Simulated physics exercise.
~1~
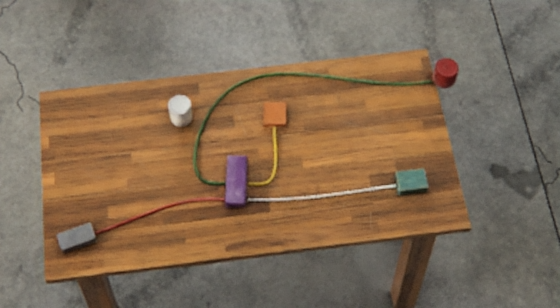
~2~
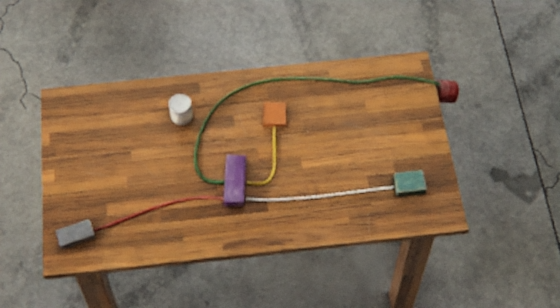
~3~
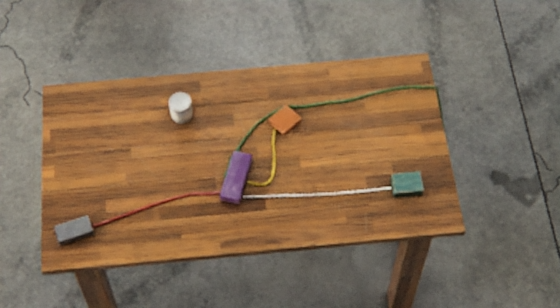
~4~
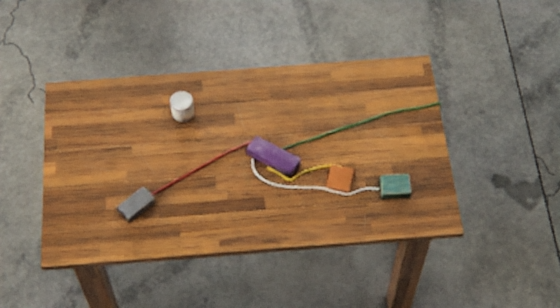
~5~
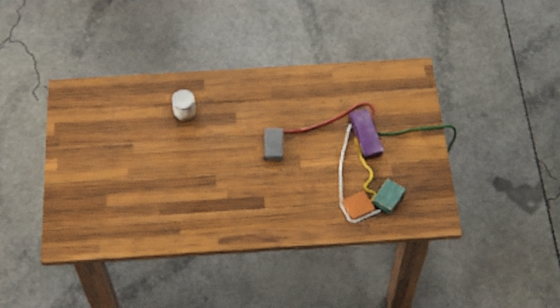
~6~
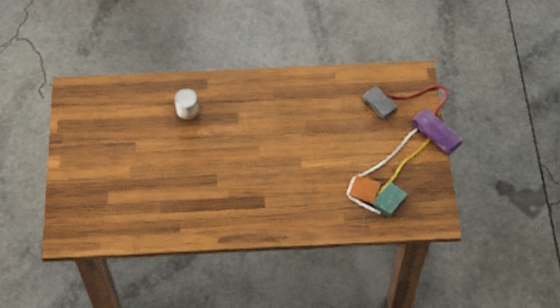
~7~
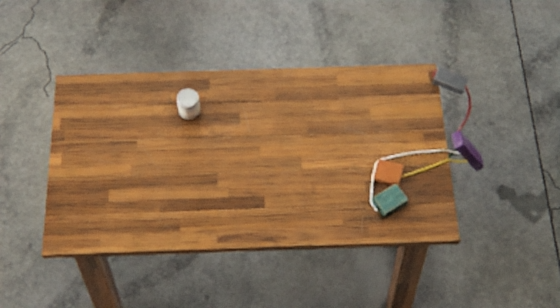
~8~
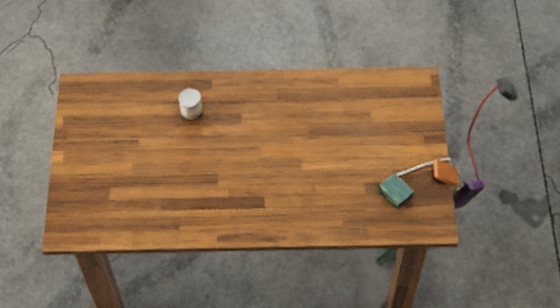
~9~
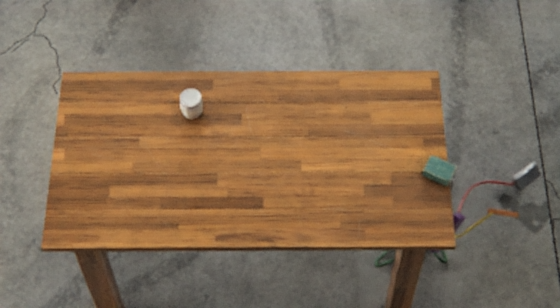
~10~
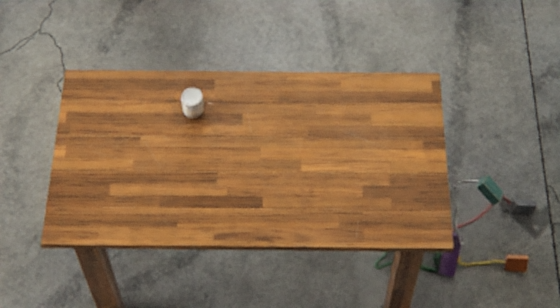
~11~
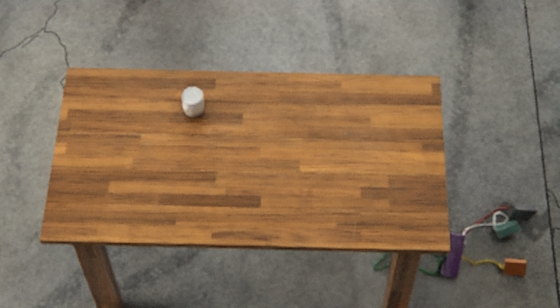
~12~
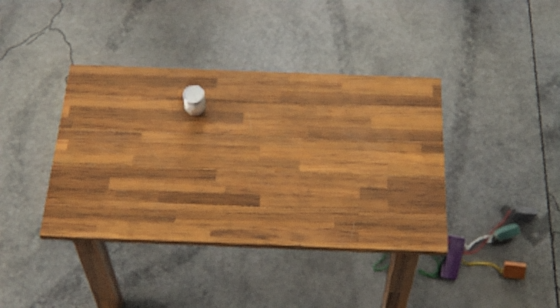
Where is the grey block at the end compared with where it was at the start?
It started near the left end of the tabletop and ended up on the floor beyond the table's right side.
